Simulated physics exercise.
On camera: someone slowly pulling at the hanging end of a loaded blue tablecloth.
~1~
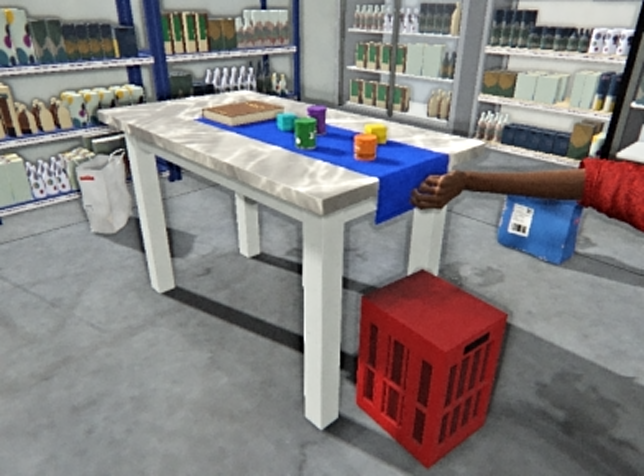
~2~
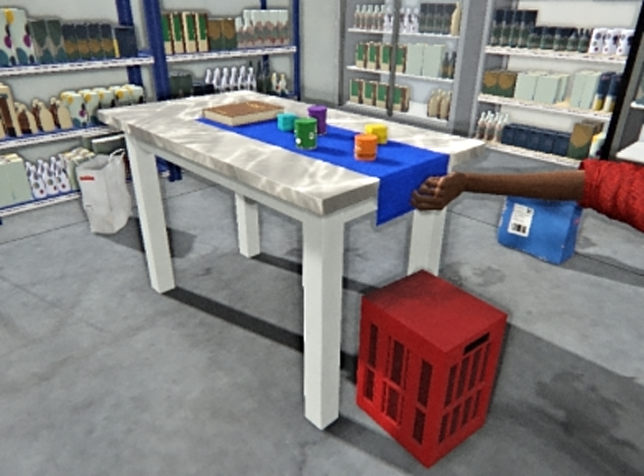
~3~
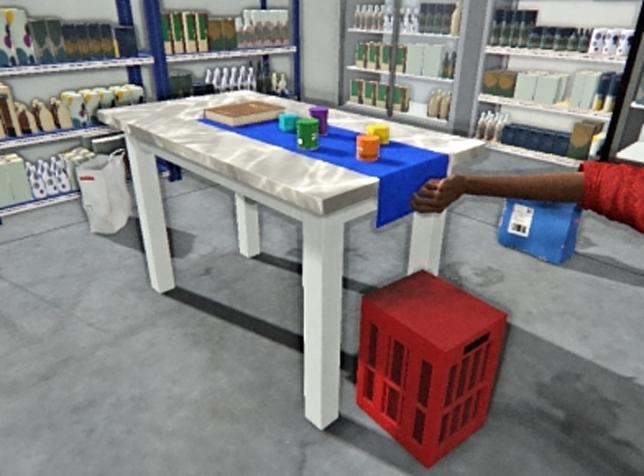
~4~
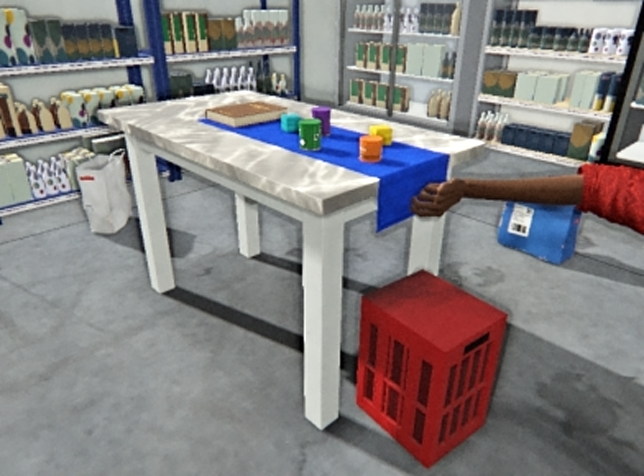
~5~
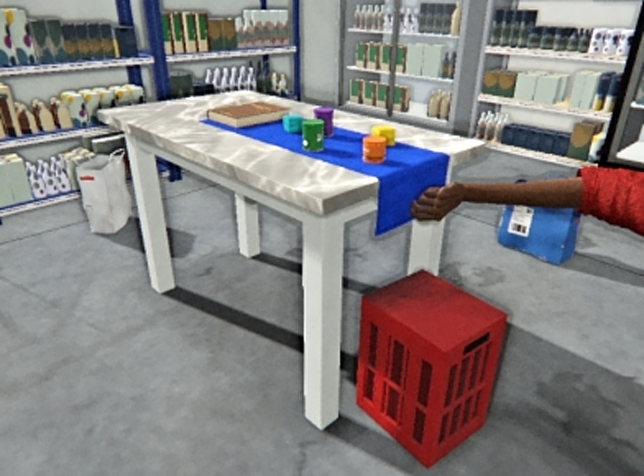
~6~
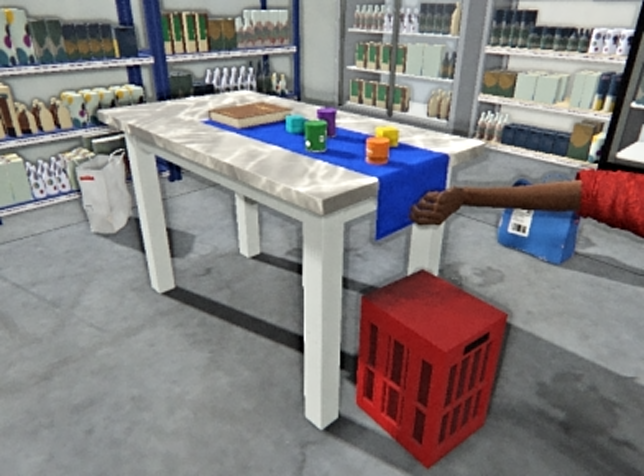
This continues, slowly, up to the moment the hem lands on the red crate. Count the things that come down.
The count of fallen things is two.
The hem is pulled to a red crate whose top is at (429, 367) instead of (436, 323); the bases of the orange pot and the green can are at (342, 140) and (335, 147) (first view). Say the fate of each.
The orange pot is carried off; the green can drops off.
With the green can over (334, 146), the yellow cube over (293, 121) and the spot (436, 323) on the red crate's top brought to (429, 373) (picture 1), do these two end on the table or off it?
The green can falls, the yellow cube holds on.
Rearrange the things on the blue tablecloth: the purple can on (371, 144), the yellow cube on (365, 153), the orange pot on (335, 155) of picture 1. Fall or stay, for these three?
The purple can tumbles off, the yellow cube tumbles off, the orange pot tumbles off.
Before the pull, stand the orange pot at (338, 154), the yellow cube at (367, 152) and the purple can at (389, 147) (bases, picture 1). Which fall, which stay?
The orange pot drops off; the yellow cube tumbles off; the purple can goes over.
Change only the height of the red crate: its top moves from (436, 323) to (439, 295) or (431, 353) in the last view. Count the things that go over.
The count: 1 and 3.
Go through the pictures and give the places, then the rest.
Hem (375, 225); orange pot (366, 137); yellow cube (376, 126); green can (306, 120); purple can (317, 108); turquoise cube (287, 115); top of the crate (436, 323), in the first frame.
Hem (376, 226); orange pot (366, 137), in the second frame.
Hem (375, 229); yellow cube (378, 127), in the third frame.
Hem (376, 232); green can (310, 121); top of the crate (436, 323), in the fourth frame.
Hem (374, 236); purple can (324, 109), in the fifth frame.
Hem (375, 241); orange pot (378, 140); yellow cube (387, 129); green can (316, 123); purple can (327, 110); turquoise cube (296, 117), in the sixth frame.
Soon after, hem near (409, 269); orange pot gone.
Then, hem on the crate; orange pot and yellow cube gone.
At rest, hem on the crate; orange pot and yellow cube gone. It carries off two.
